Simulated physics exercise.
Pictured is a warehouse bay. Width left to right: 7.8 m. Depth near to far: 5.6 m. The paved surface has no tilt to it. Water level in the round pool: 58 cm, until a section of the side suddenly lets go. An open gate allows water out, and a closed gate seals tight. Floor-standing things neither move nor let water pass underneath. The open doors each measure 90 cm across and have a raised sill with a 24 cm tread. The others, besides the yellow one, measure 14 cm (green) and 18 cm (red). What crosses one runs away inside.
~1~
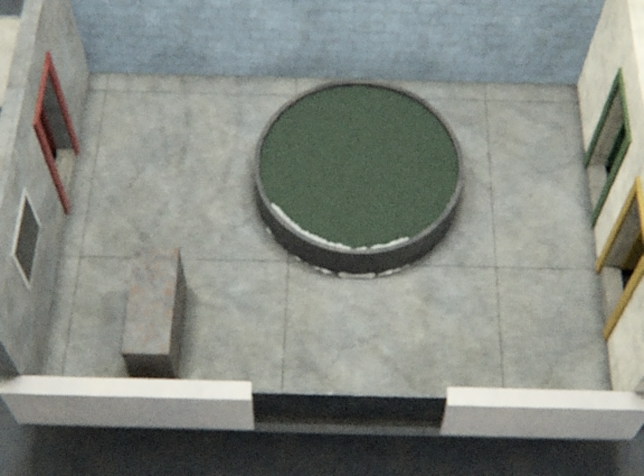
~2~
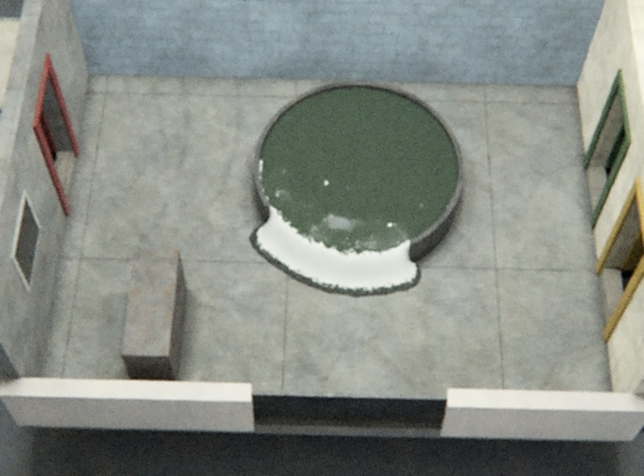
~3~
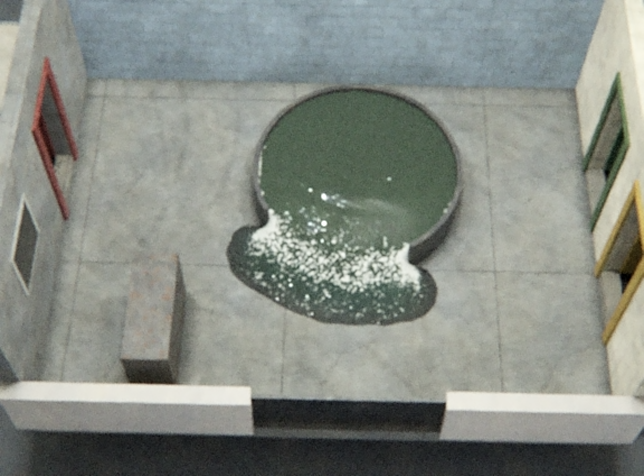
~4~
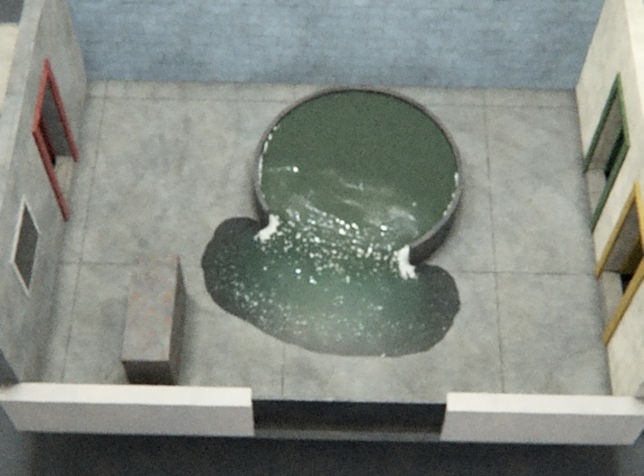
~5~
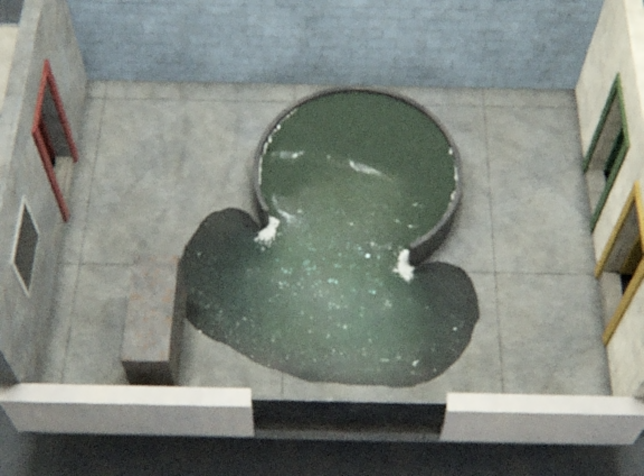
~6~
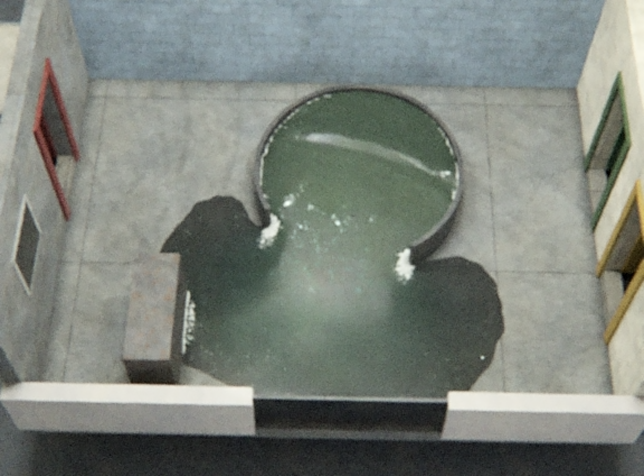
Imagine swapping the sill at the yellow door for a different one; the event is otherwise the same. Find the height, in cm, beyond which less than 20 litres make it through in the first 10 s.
I would say 13.5 cm.
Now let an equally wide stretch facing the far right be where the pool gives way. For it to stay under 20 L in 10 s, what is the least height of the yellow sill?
Then 9.0 cm.
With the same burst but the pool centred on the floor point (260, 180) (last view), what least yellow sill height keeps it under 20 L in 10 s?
Some 15 cm.
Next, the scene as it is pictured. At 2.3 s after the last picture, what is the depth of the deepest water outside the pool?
Close to 36 centimetres.
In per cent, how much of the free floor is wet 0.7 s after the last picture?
Roughly 30 percent of the floor.
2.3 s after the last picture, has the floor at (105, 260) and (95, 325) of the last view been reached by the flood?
So the first place you asked about stays drenched, while the second ends up drenched.
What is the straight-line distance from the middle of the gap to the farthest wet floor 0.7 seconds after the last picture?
Roughly 4.0 metres.
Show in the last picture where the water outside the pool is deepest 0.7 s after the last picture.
About (198, 410).
Then, 0.7 s after the last picture water covers 30 % of the floor, deepest (38 cm) near (198, 410); it has not reached the yellow door.
Then, 2.3 s after the last picture water covers 45 % of the floor, deepest (36 cm) near (292, 412); 7 cm at the yellow door, 0 litres in over its 24 cm sill.
Then, 9.3 s after the last picture water covers 100 % of the floor, deepest (20 cm) near (496, 87); 9 cm at the yellow door, 0 litres in over its 24 cm sill.
At the yellow door as built, the water peaked near 18 cm, 4.5 s after the last picture.
Run again over the same 10 s with other heights there, 49 litres in over 11 cm, 8 litres over 15 cm. The limit of 20 litres is kept from about 13.5 cm up.
